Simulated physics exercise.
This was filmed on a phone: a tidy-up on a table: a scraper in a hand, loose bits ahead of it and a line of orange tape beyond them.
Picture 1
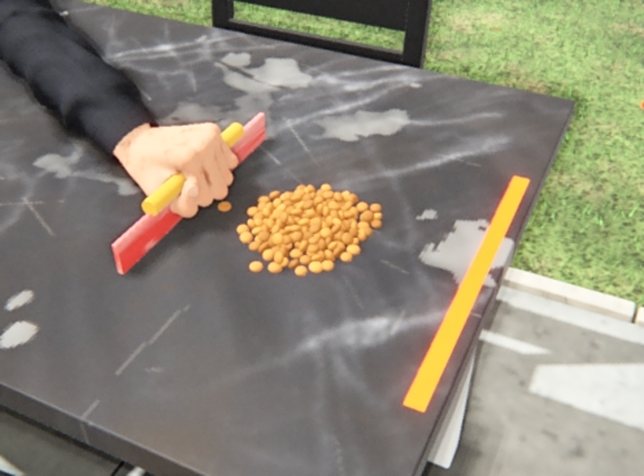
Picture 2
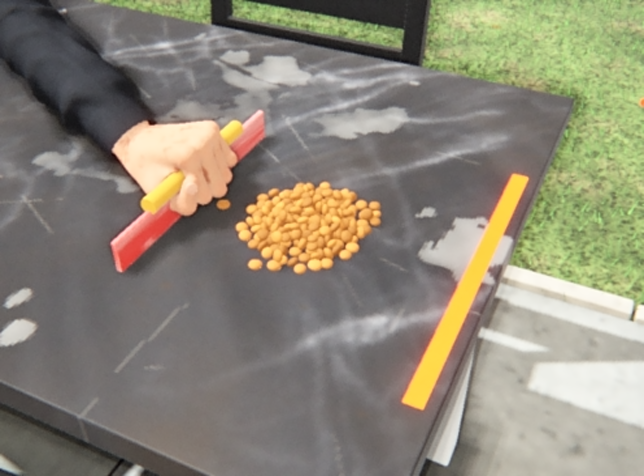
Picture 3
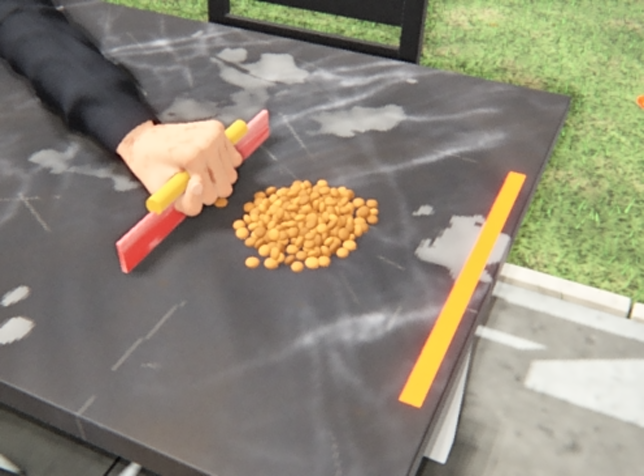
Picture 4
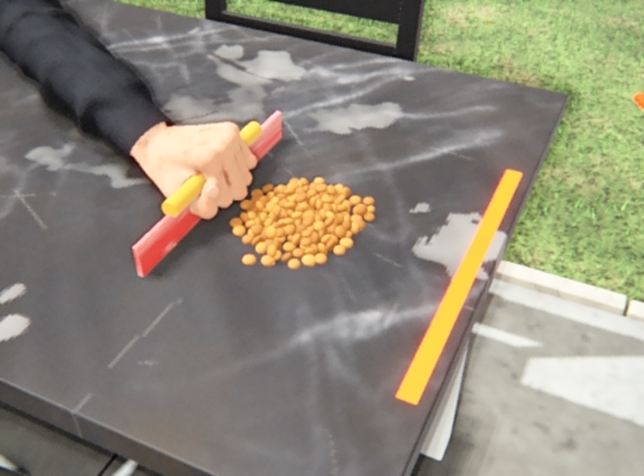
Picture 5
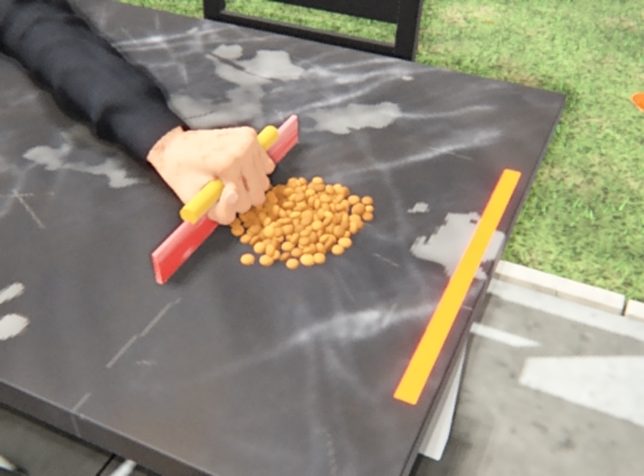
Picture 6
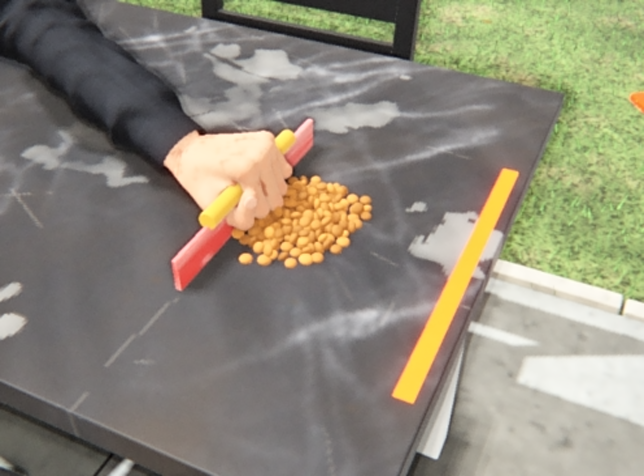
A hand holding a red scraper with a yellow handle stayed still on a dark table, then slid it right into a heap of small orange-brown bits, nudging a few, with orange tape near the edge.
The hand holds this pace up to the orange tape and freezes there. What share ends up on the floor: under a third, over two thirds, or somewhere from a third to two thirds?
The portion that tips off outstrips two thirds.
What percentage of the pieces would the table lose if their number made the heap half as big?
Roughly 80 per cent of the heap.
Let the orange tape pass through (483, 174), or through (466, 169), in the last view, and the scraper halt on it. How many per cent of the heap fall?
Try 1 gives 60 %, try 2 gives 30 %.
Shortly afterwards, scraper still moving, near (362, 212); heap all on the table, its front near (452, 257).
Next, scraper stopped at the orange tape; heap the bulk over the edge.
Some moments later, scraper stopped at the orange tape; heap all but a few over the edge.
In the end, scraper stopped at the orange tape; heap all but a few over the edge.
